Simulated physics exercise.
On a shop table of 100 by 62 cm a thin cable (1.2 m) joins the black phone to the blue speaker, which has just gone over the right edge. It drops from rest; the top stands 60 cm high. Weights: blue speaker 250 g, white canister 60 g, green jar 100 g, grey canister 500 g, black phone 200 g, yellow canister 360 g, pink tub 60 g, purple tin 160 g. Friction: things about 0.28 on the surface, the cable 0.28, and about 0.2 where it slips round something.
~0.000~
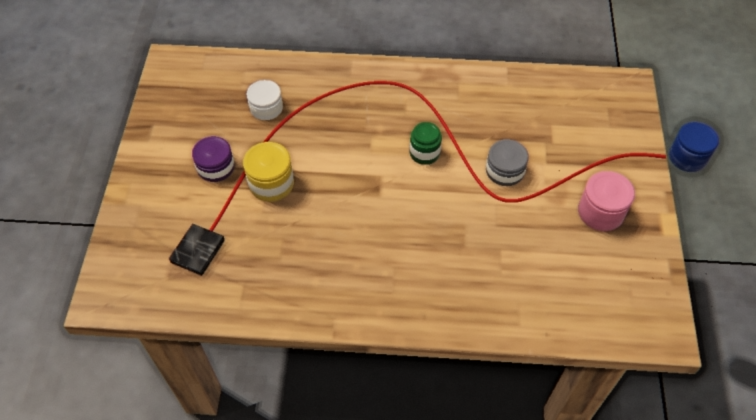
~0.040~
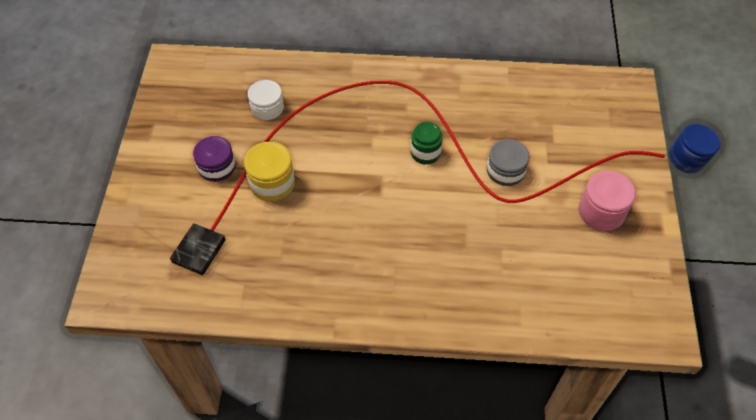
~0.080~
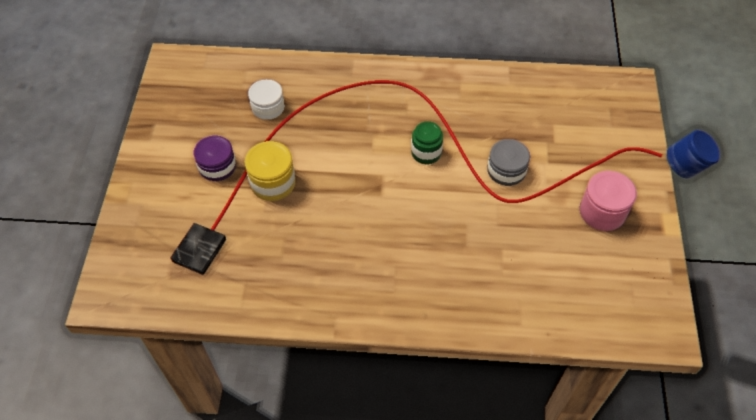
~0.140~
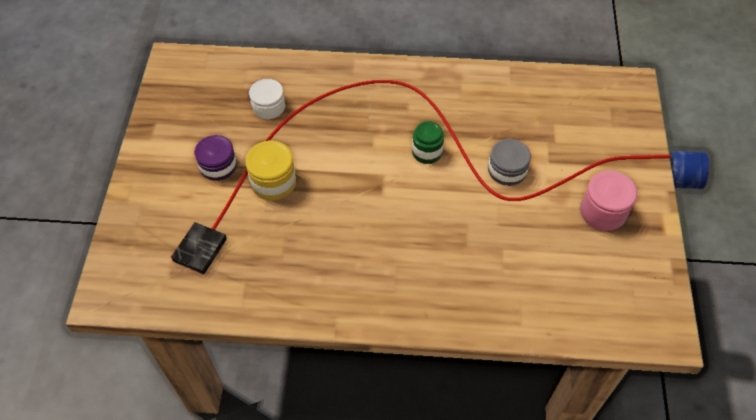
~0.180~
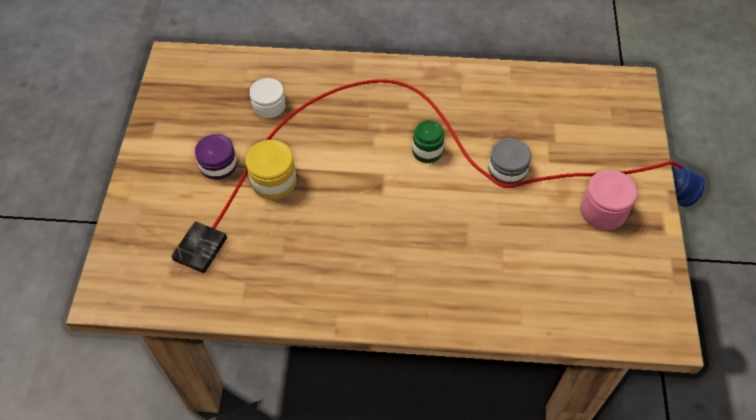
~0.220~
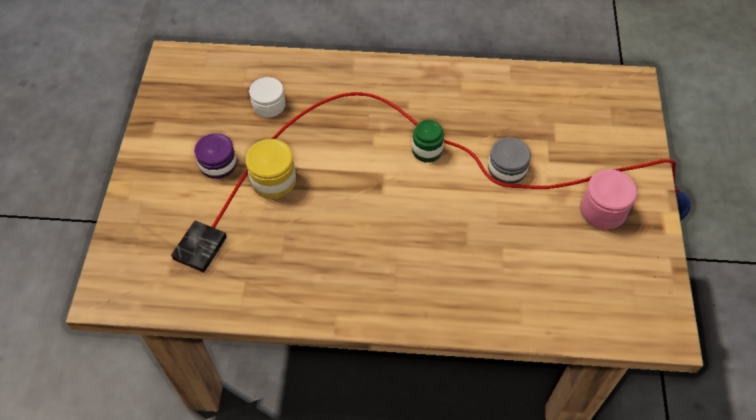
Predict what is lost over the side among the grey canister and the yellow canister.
In order: The grey canister keeps to the top; the yellow canister remains up there.
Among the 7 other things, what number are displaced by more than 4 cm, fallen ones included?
That makes 3.
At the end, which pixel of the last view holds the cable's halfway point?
Around (650, 192).
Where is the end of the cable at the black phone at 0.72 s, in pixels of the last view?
Around (311, 172).
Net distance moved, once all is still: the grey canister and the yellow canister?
Grey canister 0 cm, yellow canister 8 cm.
After 0.5 s, the cable's tail end at (240, 197); yellow canister 3 cm off its start, green jar 17 cm off its start, black phone 8 cm off its start.
After 0.7 s, the cable's tail end at (311, 172); yellow canister 8 cm off its start, green jar 34 cm off its start, black phone 23 cm off its start.
After 1.0 s, the cable's tail end at (325, 166); yellow canister 8 cm off its start at (301, 181), green jar 35 cm off its start at (404, 312), black phone 28 cm off its start at (316, 145).
After 1.2 s, the cable's tail end at (325, 166); yellow canister 8 cm off its start, green jar 35 cm off its start, black phone 28 cm off its start.
After 2.4 s, the cable's tail end at (325, 166); yellow canister 7 cm off its start at (300, 181), grey canister 1 cm off its start at (513, 150), green jar 35 cm off its start at (404, 312), black phone 28 cm off its start at (316, 145).
